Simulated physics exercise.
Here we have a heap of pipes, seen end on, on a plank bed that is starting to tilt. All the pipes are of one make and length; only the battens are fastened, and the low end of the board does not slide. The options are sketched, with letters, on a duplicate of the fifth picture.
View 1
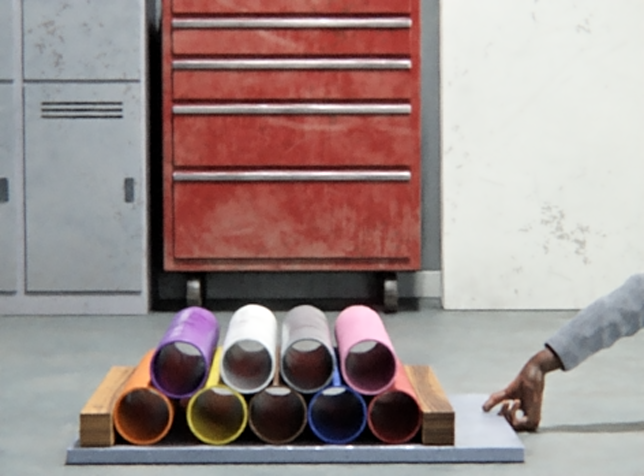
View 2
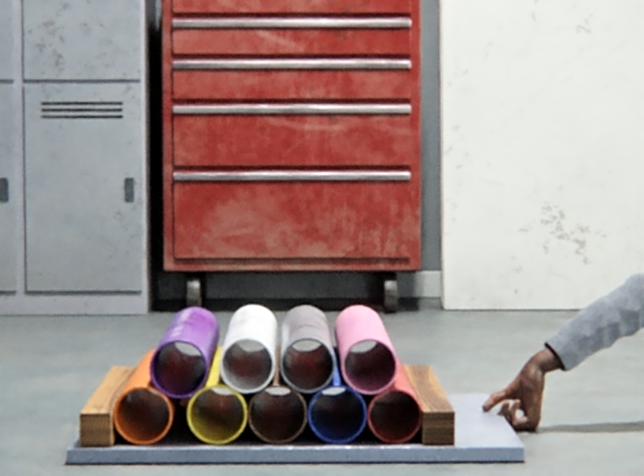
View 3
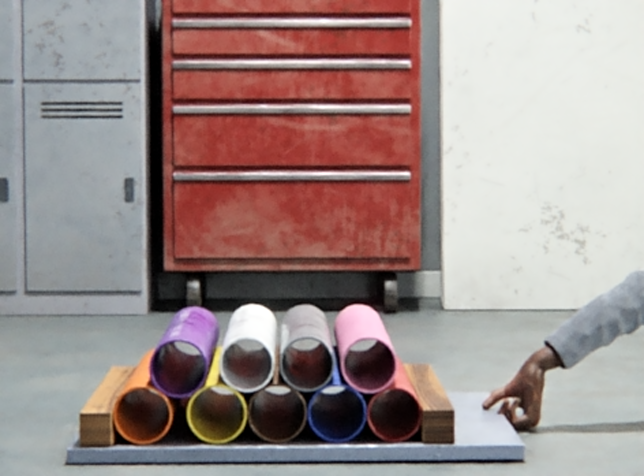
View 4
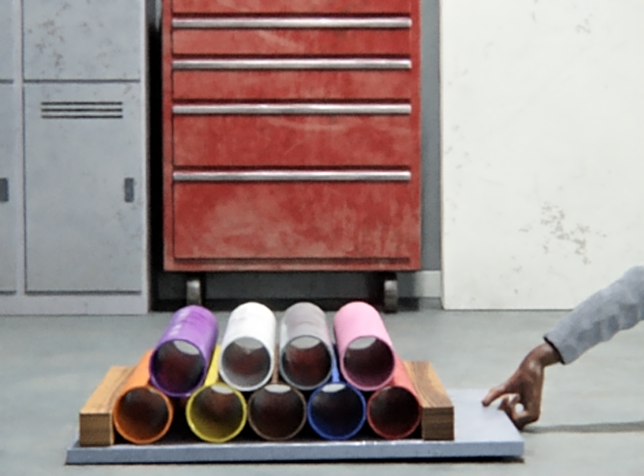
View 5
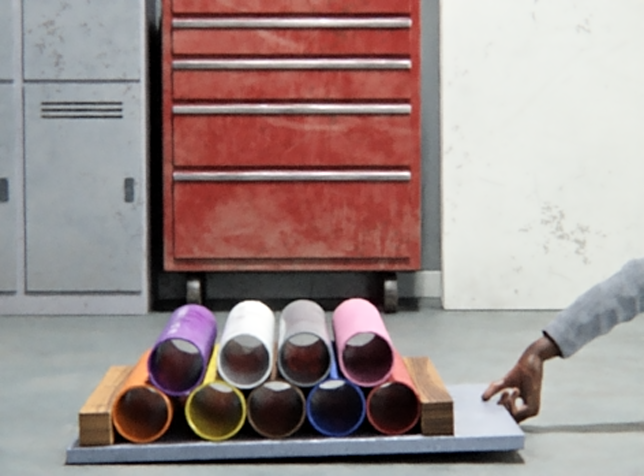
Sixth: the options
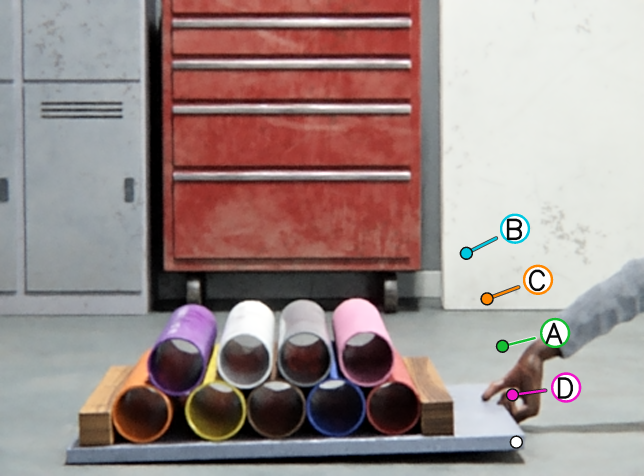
A stack of nine coloured pipes, seen end on from a still, low viewpoint, sits on a grey board before a red drawer cabinet, grey lockers and a pale wall. Purple, white, grey and pink pipes rest above orange, yellow, brown, blue and red ones between wooden battens. At right, a hand in a grey sleeve slowly raises the board's right end, tilting the pipes very slightly.
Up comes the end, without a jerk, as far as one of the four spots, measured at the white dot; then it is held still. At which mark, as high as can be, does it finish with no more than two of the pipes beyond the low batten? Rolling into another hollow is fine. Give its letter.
B is the limit.
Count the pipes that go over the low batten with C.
The count is none.
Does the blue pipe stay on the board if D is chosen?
Yes, with D.
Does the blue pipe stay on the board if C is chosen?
Yes, with C.
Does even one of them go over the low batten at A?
No, at A.
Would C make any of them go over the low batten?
At C: No.
On the marked copy, A at (503, 346); B at (467, 253); C at (487, 299); D at (512, 395); the white dot at (517, 442).
Taking B. A third of the way, board at 16°.
Two thirds of the way, board at 27°.
When it is over, board at 27°, none over the low batten.
As for the rest, A none over the low batten; C none over the low batten; D none over the low batten.
